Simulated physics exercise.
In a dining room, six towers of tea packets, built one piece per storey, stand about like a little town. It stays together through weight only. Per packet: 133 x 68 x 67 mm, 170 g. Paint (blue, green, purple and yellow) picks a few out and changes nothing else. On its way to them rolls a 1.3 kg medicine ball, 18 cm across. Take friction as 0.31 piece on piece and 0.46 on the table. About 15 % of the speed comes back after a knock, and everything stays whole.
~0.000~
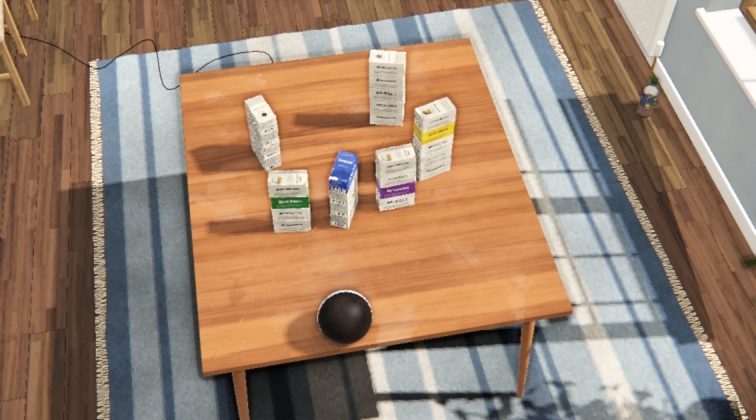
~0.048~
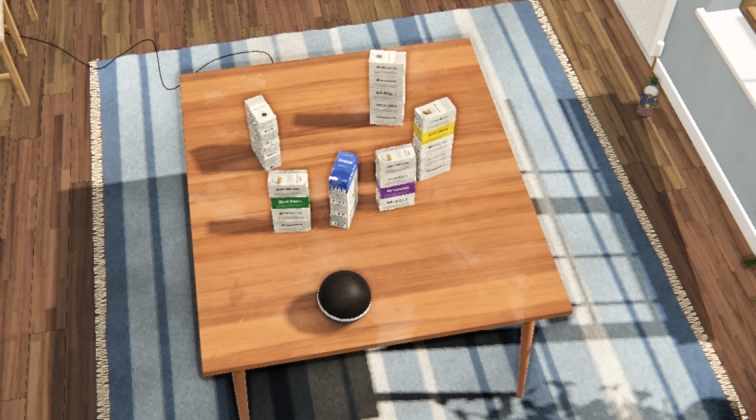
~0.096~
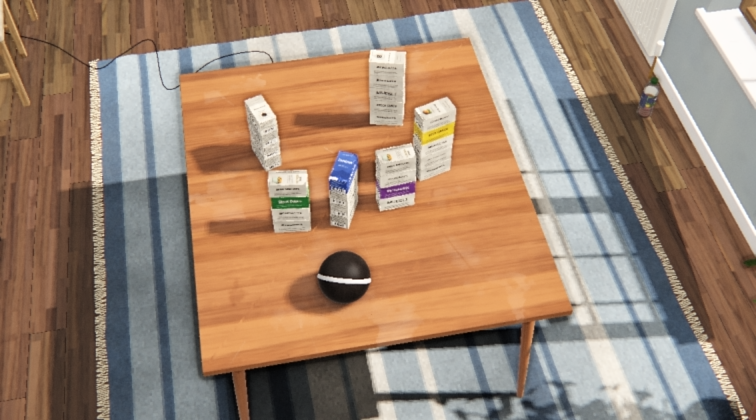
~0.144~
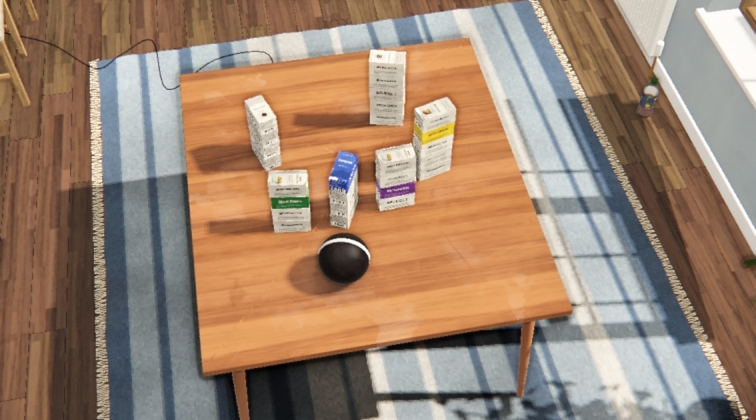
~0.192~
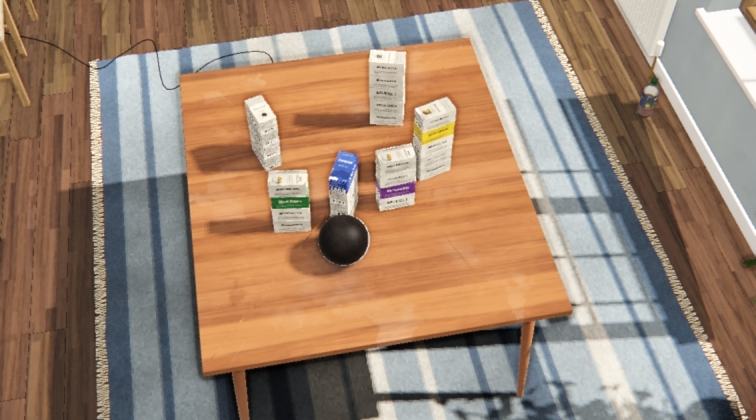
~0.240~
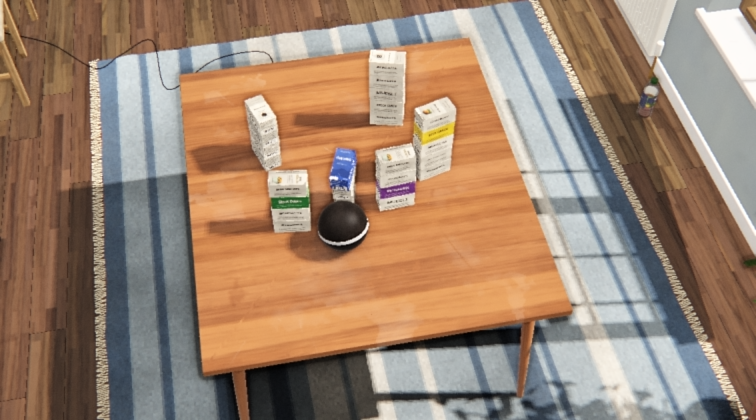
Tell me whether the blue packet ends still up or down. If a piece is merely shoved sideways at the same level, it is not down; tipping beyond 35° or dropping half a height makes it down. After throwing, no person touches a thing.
The blue packet ends down.
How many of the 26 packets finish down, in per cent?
Around 10 per cent, I'd say.
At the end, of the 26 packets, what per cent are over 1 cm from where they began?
It comes to 20 percent.
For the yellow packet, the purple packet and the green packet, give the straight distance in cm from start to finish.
Approx. shifts in cm - yellow: 0; purple: 0; green: 0.
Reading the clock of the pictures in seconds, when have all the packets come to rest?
Close to 1.5 seconds.
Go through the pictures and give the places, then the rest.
In the first picture (places mark the middle of the side facing us), ball (345, 317) 34 cm from contact, 1.6 m/s; blue packet (343, 166); yellow packet (439, 134); purple packet (398, 191); nothing disturbed.
In the second picture, ball (345, 297) 26 cm from contact, 1.6 m/s; blue packet (343, 166).
In the third picture, ball (344, 277) 19 cm from contact, 1.6 m/s; blue packet (343, 166).
In the fourth picture, ball (344, 258) 11 cm from contact, 1.6 m/s; blue packet (343, 166).
In the fifth picture, ball (344, 240) 29 mm from contact, 1.6 m/s; blue packet (343, 166).
In the sixth picture, ball (343, 226) after contact, 1.0 m/s; blue packet (342, 164) leaning 6°; yellow packet (439, 134); green packet (290, 204); 4 disturbed, none down.
After 0.34 s, ball still moving; none of the 26 packets down, 4 disturbed; blue packet leaning 31°.
After 0.54 s, ball still moving; 1 of the 26 packets down; blue packet leaning 15°, 39 mm lower.
After 0.86 s, ball still moving; 3 of the 26 packets down; blue packet on its side.
At rest (1.7 s), ball at rest; 3 of the 26 packets down; blue packet on its side; yellow packet unmoved; purple packet unmoved. As the last picture would show them, middles, blue packet near (315, 127), yellow packet near (434, 128).
